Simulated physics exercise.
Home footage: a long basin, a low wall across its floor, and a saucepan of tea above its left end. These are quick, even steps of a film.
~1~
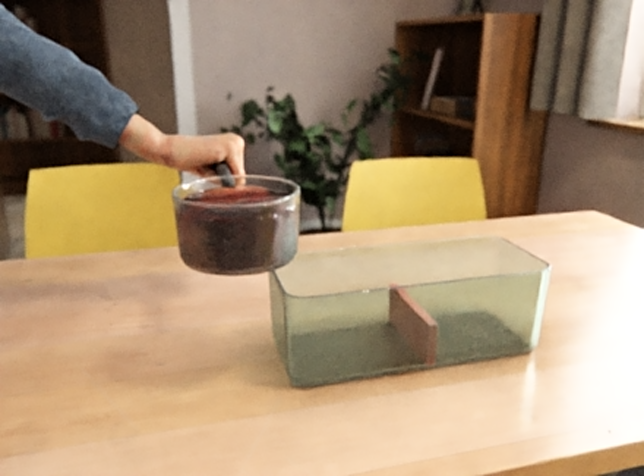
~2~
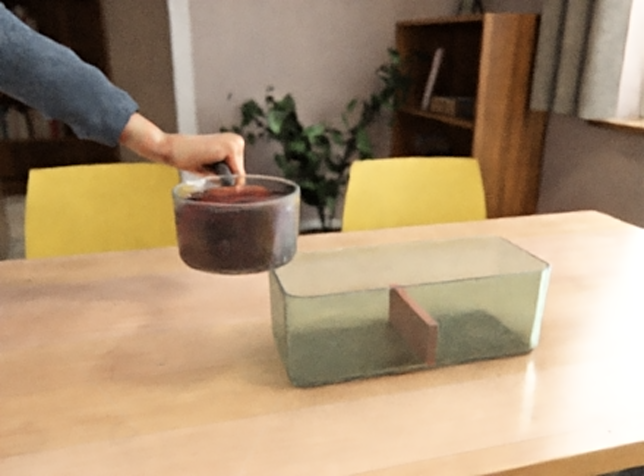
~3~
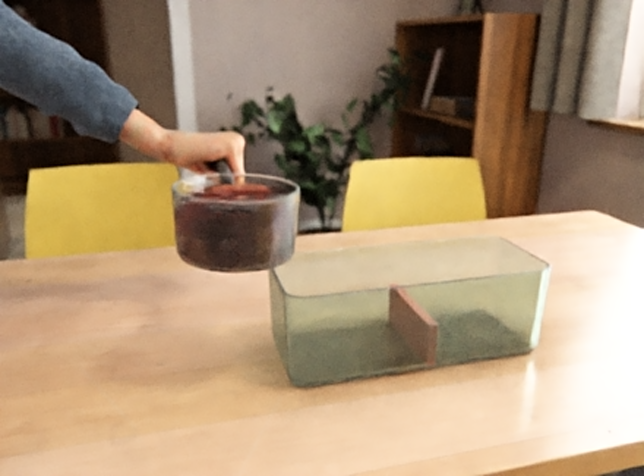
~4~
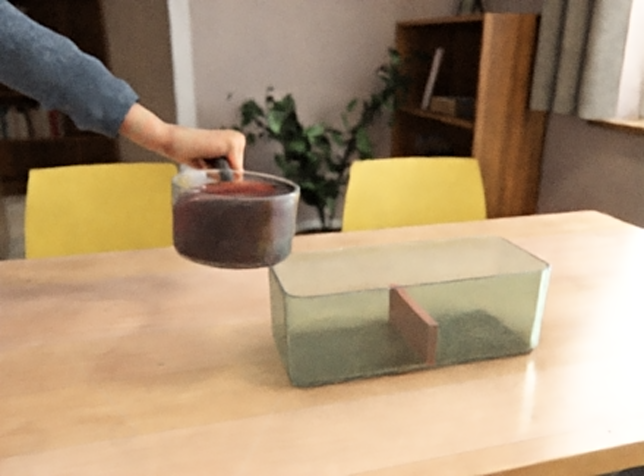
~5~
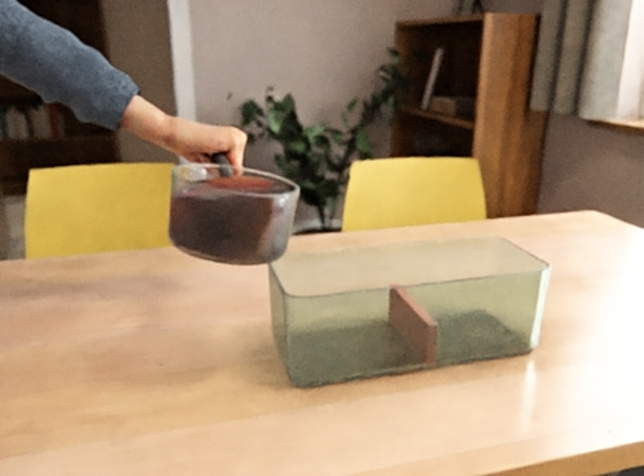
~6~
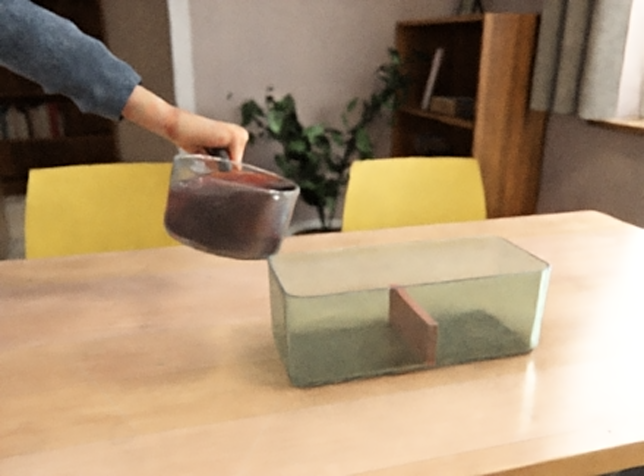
A saucepan of dark reddish tea, held by a hand from the left, stays almost level above the left end of a clear basin with a low wall inside, then gradually tilts to the right.
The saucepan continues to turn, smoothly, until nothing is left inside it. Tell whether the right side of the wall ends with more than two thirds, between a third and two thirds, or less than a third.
The right side ends with less than a third.
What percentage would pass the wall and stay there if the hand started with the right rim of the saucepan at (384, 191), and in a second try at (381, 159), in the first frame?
Near 95 % and 95 %.
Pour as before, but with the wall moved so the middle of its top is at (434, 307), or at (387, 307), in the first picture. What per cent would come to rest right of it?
Note: Roughly 10 % in case one, 25 % in case two.
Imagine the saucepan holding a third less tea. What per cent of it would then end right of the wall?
It works out near 5 percent.
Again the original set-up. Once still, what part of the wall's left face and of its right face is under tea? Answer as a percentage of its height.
Left near 70; right near 0.
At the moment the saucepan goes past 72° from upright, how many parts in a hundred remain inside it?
About 50 %.
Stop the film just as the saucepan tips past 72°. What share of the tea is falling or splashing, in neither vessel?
Around 30 percent.
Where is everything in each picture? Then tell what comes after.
In the first picture, it leans 0°; its right rim is at (297, 188); the tea meets the walls at (176, 203) and (293, 196); the long basin's rim runs from (276, 277) to (524, 252); the wall's top is at (412, 303).
In the second picture, it leans 1°; its right rim is at (297, 188); the tea meets the walls at (176, 203) and (294, 195).
In the third picture, it leans 3°; its right rim is at (297, 188); the tea meets the walls at (176, 202) and (293, 193).
In the fourth picture, it leans 6°; its right rim is at (296, 188); the tea meets the walls at (176, 198) and (293, 190).
In the fifth picture, it leans 10°; its right rim is at (296, 188); the tea meets the walls at (174, 192) and (293, 186).
In the sixth picture, it leans 16°; its right rim is at (296, 188); the tea meets the walls at (172, 186) and (294, 182).
A moment on, the saucepan is tipped part way and 48 per cent is still to pour, 21 is left of the wall and 0 right of it.
Next, the saucepan is tipped right over and 5 per cent is still to pour, 83 is left of the wall and 2 right of it.
Then the saucepan is tipped right over and 0 per cent is still to pour, 97 is left of the wall and 2 right of it.
Later the saucepan is tipped right over and 0 per cent is still to pour, 96 is left of the wall and 3 right of it.
In the end 96 per cent lies left of the wall, 3 right of it and 1 outside.
